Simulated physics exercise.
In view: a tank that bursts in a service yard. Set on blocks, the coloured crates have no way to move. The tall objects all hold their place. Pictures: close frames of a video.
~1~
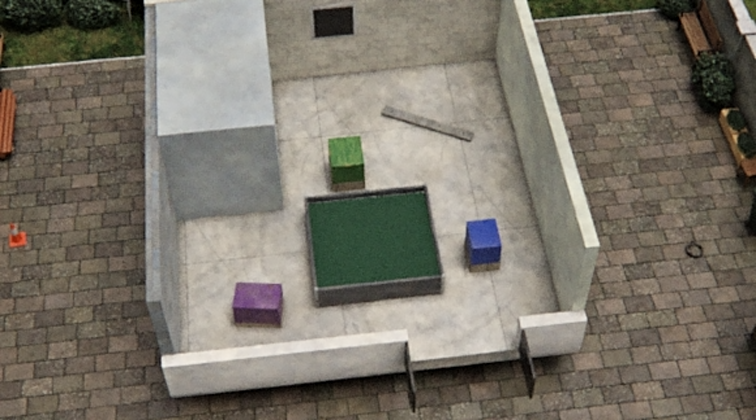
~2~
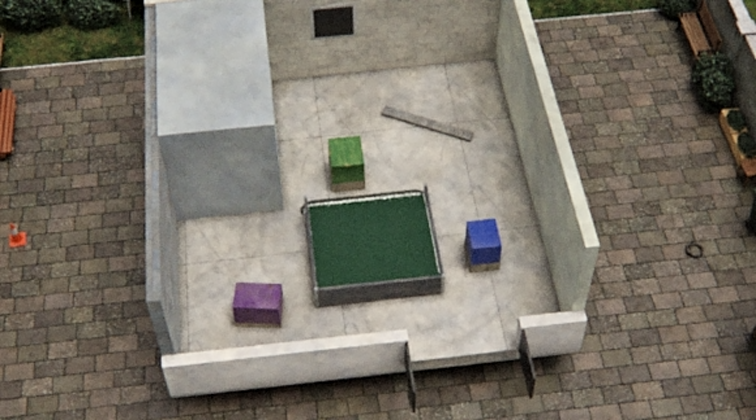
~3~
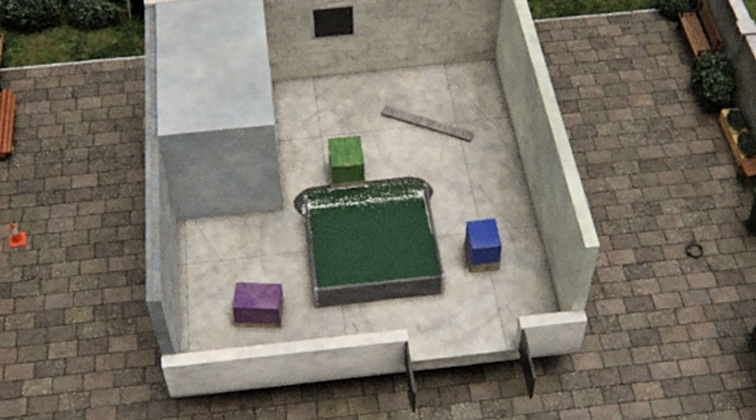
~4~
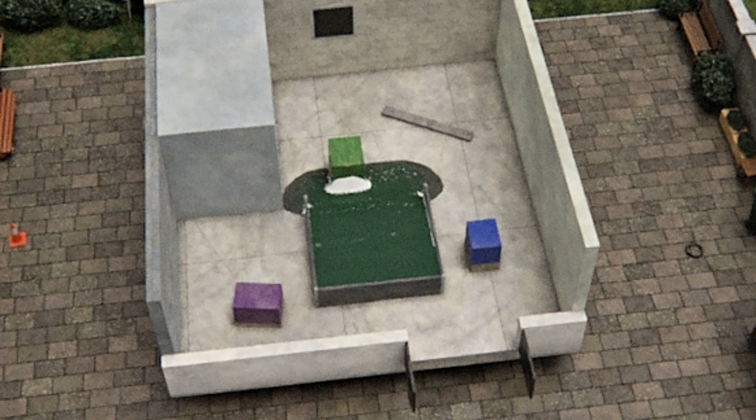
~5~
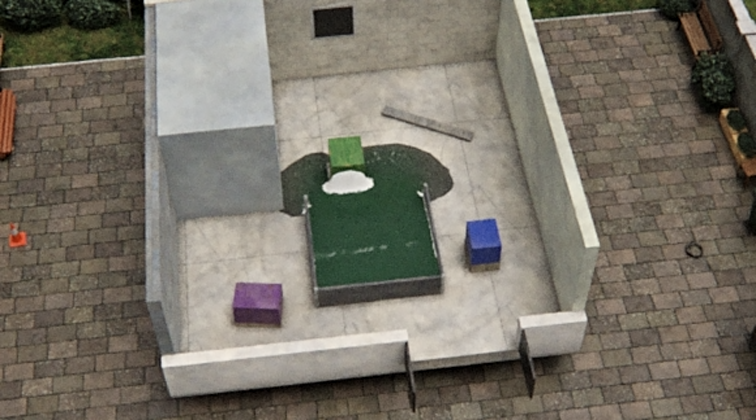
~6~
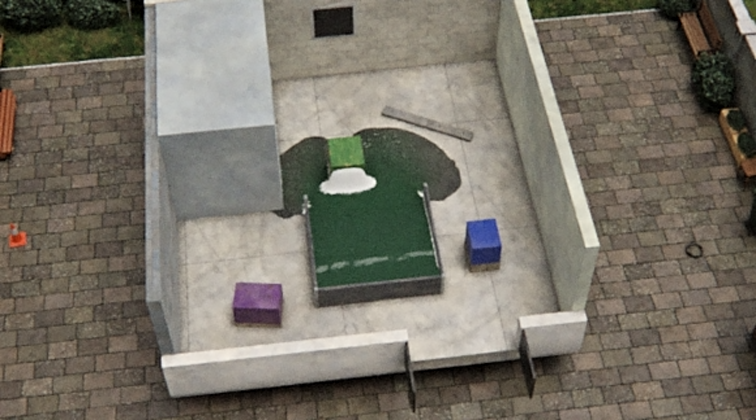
Green water bursting from the far side of an open tank, spreading around the green crate and across the pale yard floor.
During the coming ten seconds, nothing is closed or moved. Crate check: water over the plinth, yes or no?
Blue crate no, purple crate no, green crate yes.
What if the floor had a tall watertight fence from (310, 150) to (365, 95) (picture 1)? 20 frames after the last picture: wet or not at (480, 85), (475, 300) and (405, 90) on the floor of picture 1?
Outcome by spot, in order - watered, unwatered, watered.
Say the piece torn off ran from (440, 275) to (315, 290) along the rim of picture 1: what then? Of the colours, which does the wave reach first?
The one in purple.
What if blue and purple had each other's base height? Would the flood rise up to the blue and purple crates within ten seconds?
Well, the blue crate gets reached, and the purple crate stays unflooded.
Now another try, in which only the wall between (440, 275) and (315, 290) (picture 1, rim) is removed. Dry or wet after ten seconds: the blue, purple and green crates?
As I read it, the blue one is never reached; the purple one gets reached; finally the green one is never reached.
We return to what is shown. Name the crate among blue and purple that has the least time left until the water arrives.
My pick is the purple one.
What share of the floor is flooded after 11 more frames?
I reckon around 40 %.
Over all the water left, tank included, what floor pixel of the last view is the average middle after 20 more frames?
(371, 170).
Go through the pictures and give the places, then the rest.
The open tank at (373, 238) is whole and still, in the first frame.
Water pours out on the open tank's far side and has run to a hidden place, in the second frame.
Water pours out on the open tank's far side and has run to (299, 202), in the third frame.
Water pours out on the open tank's far side and has run to (292, 189), in the fourth frame.
The front is at (282, 179), out from the gap on the open tank's far side, in the fifth frame.
The front is at (294, 149), out from the gap on the open tank's far side, in the sixth frame.
A moment on, water covers 30 % of the floor; the blue crate not reached, the purple crate not reached, the green crate water round its plinth.
Next, water covers 40 % of the floor; the blue crate not reached, the purple crate not reached, the green crate water round its plinth.
Then, water covers 50 % of the floor; the blue crate not reached, the purple crate water round its plinth, the green crate water round its plinth.
Later, water covers 60 % of the floor; the blue crate water round its plinth, the purple crate water round its plinth, the green crate water round its plinth.
In the end, water covers 80 % of the floor; the blue crate stayed above the water, the purple crate stayed above the water, the green crate was topped.
